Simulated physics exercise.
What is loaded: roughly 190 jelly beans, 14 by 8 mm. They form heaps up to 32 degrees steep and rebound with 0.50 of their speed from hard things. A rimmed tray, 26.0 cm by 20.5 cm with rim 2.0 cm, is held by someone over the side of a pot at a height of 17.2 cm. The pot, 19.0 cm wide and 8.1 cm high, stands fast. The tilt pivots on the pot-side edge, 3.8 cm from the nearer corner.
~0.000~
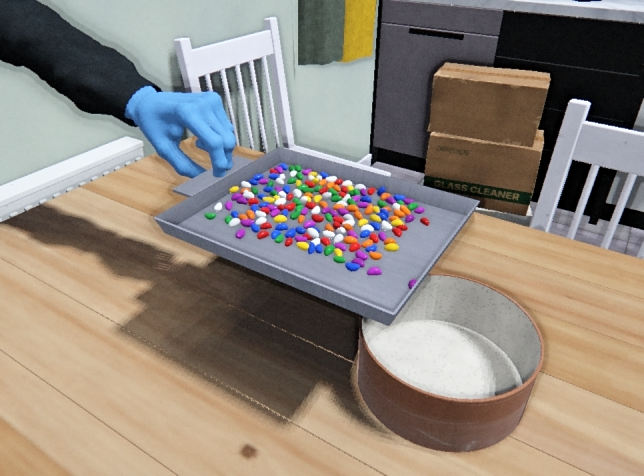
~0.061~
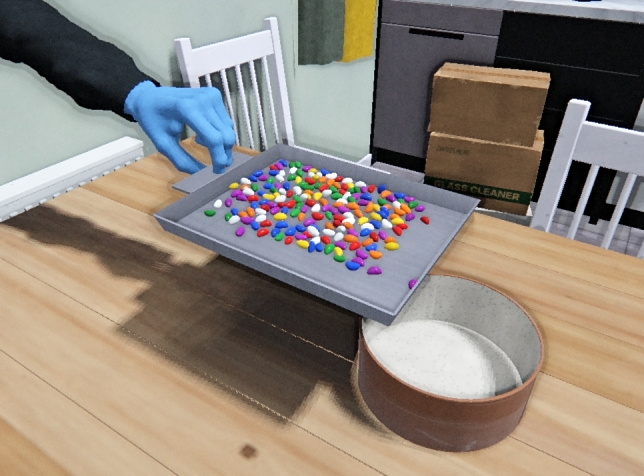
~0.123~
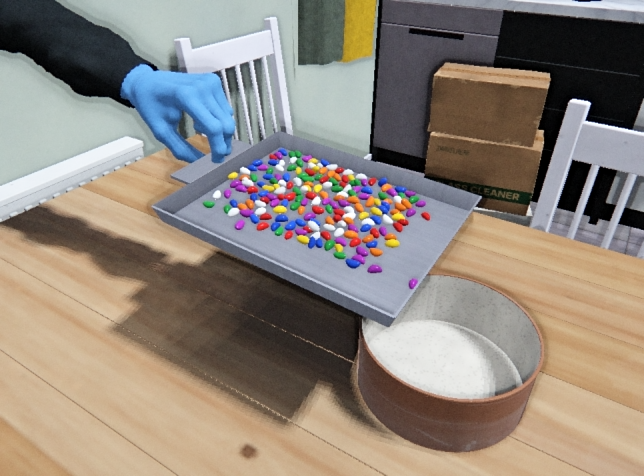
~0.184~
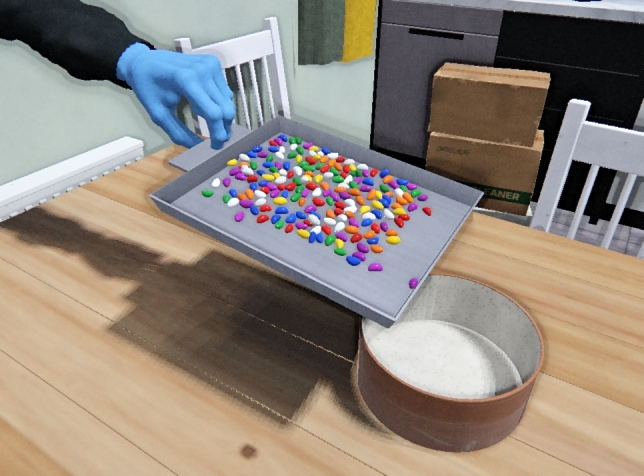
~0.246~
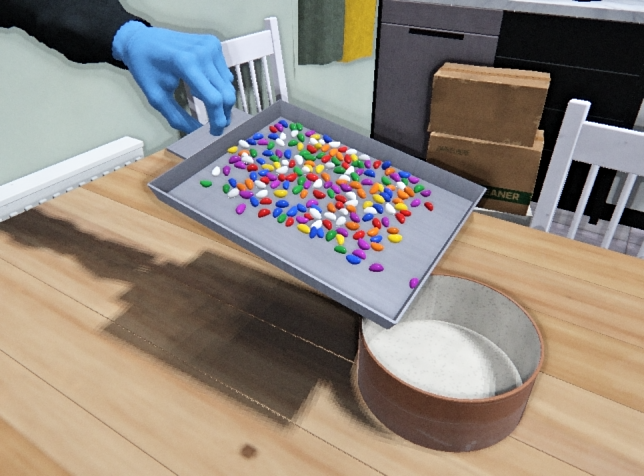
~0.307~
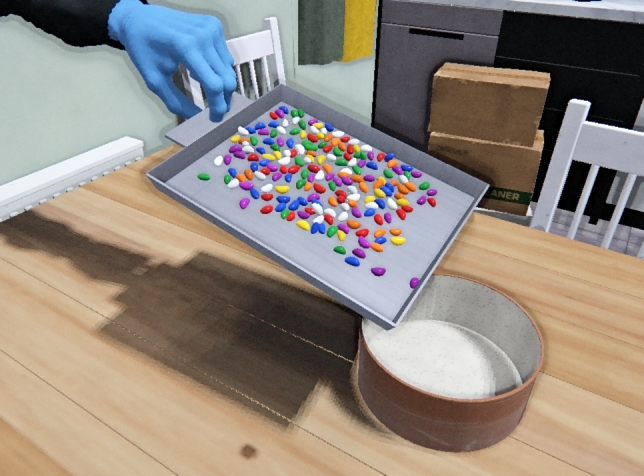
The footage shows a blue-gloved hand at the left holding a gray rimmed tray of multicolored jelly beans beside a round brown pot on a wooden table, then steadily raising the tray's far-left side so it slopes toward the pot.
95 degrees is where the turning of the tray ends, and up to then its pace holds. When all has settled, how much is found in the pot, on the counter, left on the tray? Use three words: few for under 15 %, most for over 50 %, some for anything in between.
Pot: Few; counter: Most; left on the tray: Few.
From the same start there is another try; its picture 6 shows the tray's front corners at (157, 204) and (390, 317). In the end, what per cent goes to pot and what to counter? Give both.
Pot 0, counter 100.
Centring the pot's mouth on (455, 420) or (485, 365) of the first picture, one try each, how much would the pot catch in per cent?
Try one: ~ 100 %; try two: ~ 30 %.
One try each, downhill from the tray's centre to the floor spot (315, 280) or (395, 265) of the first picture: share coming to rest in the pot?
Near 0 and 60 per cent, in that order.
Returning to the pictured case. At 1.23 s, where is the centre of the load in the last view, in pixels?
At that time the load is centred around (412, 338).
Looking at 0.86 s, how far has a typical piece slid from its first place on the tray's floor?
Roughly 15 cm.
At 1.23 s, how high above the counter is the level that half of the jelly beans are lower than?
Roughly 16 cm above the counter.
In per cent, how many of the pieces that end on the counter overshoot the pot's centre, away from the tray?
I'd put it close to 70 per cent.
Then, at 0.86 s, tilt 53 degrees; the tray holds 95 %, the pot 0 %.
After 1.23 s, tilt 78 degrees; the tray holds 55 %, the pot 0 %.
After 1.69 s, tilt 95 degrees; the tray holds 0 %, the pot 5 %.
In the end, at 3.0 s, pot 5 %, counter 95 %, tray 0 %.
